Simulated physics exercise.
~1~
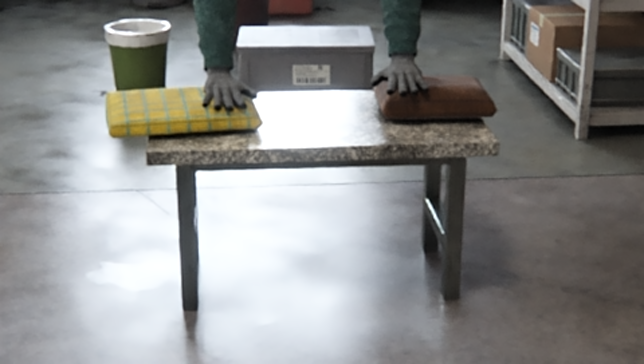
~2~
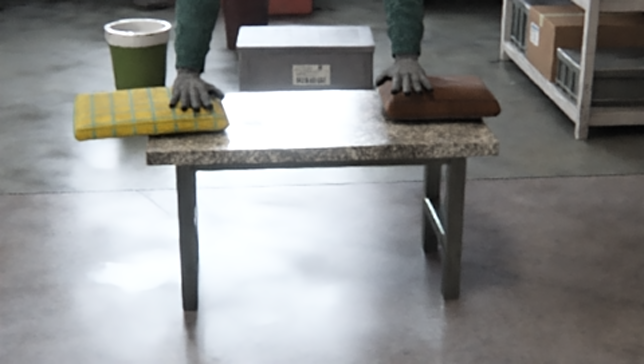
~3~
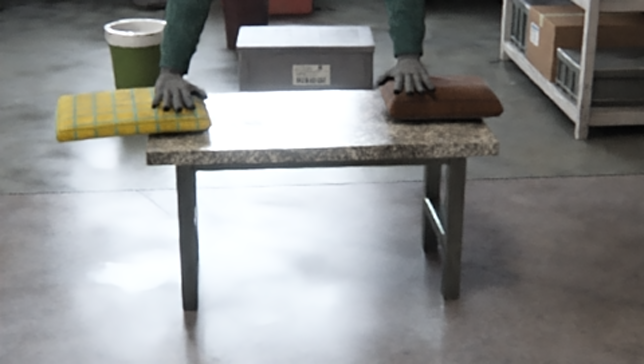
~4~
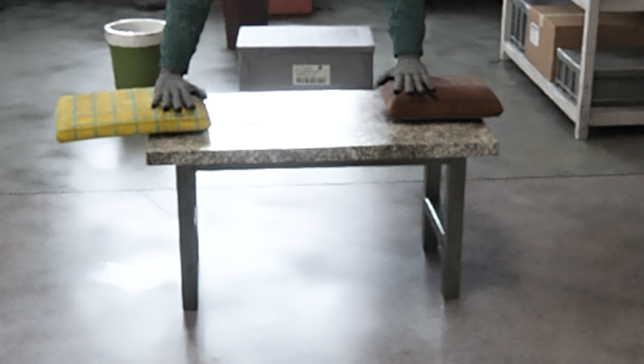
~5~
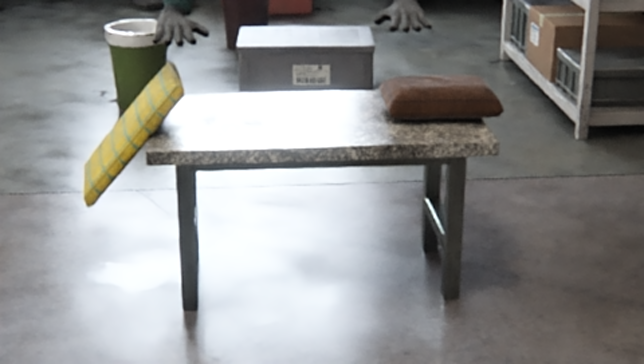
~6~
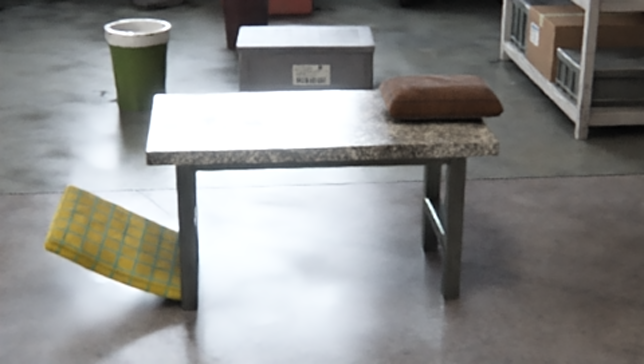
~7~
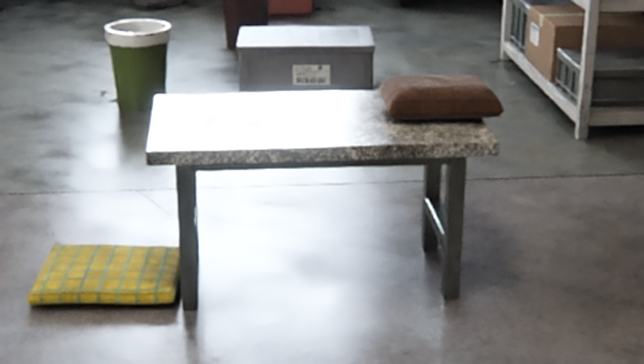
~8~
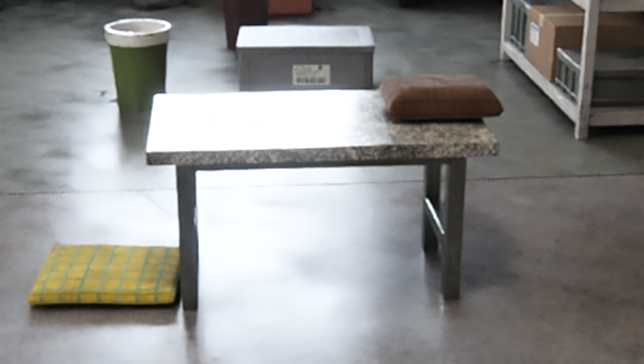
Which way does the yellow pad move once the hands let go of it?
It moves down, tipping off the left end of the table and landing on the floor.
